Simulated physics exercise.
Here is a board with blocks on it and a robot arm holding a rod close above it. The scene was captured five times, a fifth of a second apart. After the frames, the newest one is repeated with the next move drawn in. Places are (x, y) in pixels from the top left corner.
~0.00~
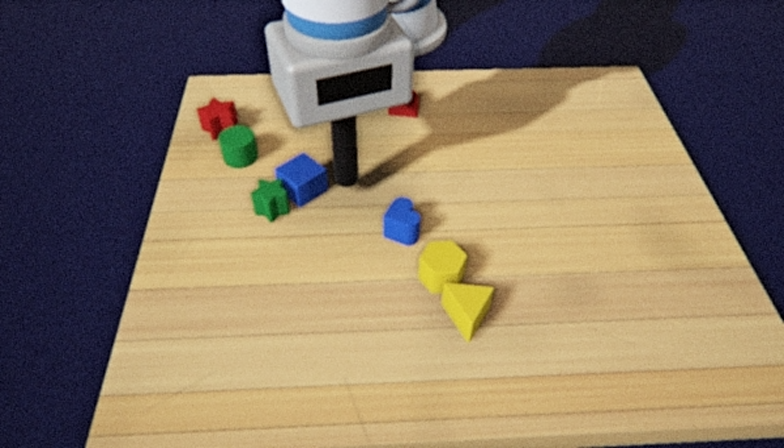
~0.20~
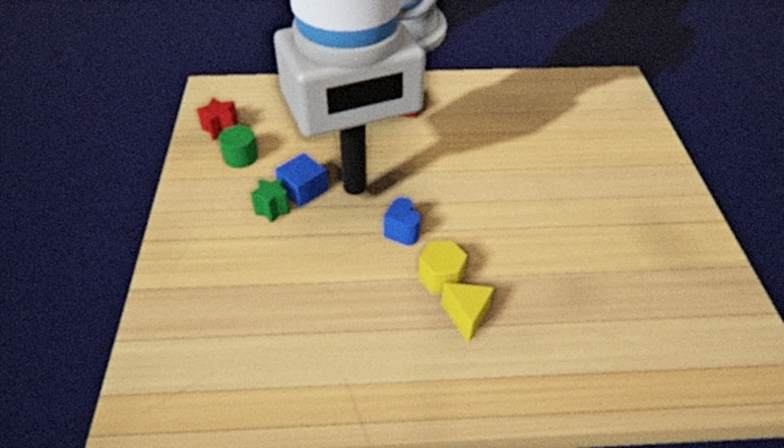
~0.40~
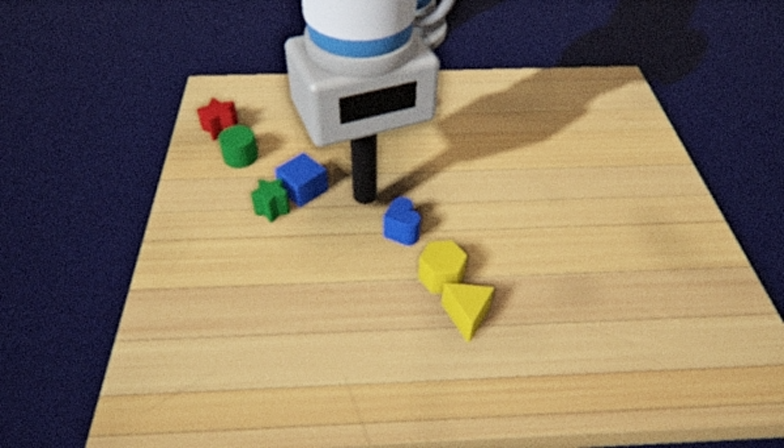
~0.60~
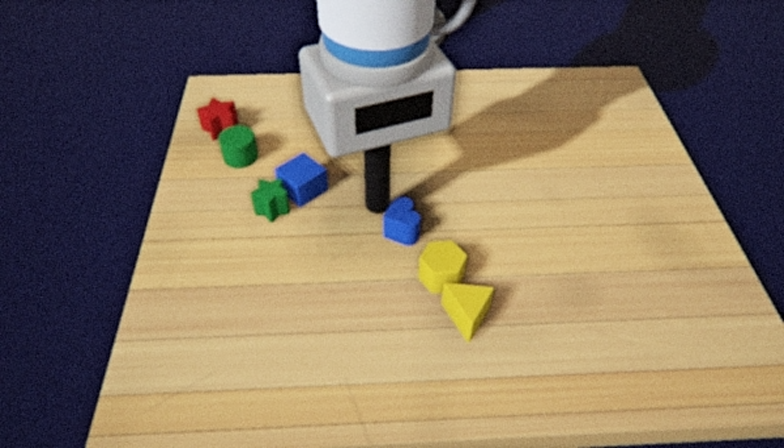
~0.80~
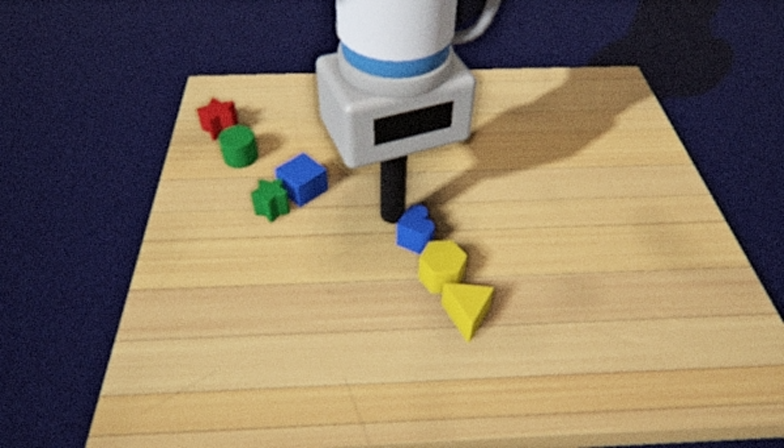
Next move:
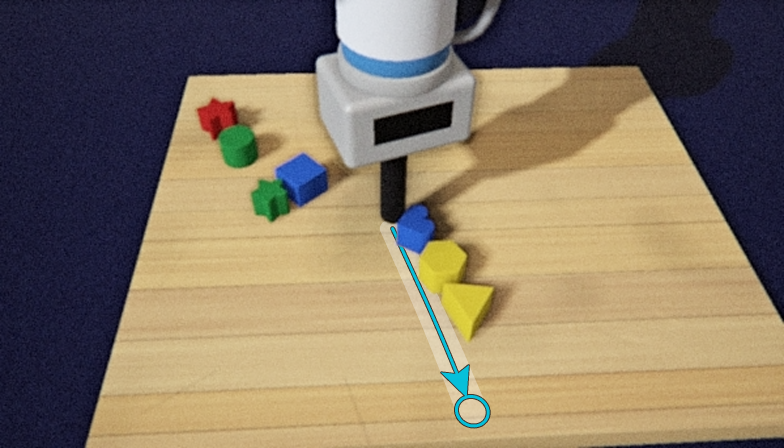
A white and grey robot arm holds a black rod over a pale wooden board, seen from above at an angle against dark blue. A red star and green cylinder sit upper left, a green star and blue cube below them, a blue heart block near the middle, and a yellow hexagon and triangle lower right. The rod moves down and right and nudges the heart toward the hexagon, the camera still.
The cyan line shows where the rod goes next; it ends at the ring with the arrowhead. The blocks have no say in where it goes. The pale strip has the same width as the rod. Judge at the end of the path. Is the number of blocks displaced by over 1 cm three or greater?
Final answer: No.
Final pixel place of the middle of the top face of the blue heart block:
Put as a pixel place, it's (436, 229).
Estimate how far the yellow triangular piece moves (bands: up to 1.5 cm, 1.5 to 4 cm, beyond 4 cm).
It moves only a bit, under 1.5 cm.
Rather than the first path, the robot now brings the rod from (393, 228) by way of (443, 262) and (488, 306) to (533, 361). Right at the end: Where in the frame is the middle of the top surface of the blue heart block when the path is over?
It is going to be at (490, 246).
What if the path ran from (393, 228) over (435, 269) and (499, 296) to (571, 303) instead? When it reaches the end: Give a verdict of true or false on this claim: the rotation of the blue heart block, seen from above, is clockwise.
False.
The line goes in a line from (393, 228) to (472, 411).
The first path, step by step. One third of the way, rod (417, 268); blue heart block (436, 229), turned 35° anticlockwise; yellow hexagon (453, 263), turned 20° anticlockwise.
Two thirds of the way, rod (445, 330); blue heart block (436, 229), turned 35° anticlockwise; yellow hexagon (459, 266), turned 40° anticlockwise.
At the end, rod (475, 400); blue heart block (436, 229), turned 35° anticlockwise; yellow hexagon (459, 266), turned 40° anticlockwise; yellow triangular piece unmoved.
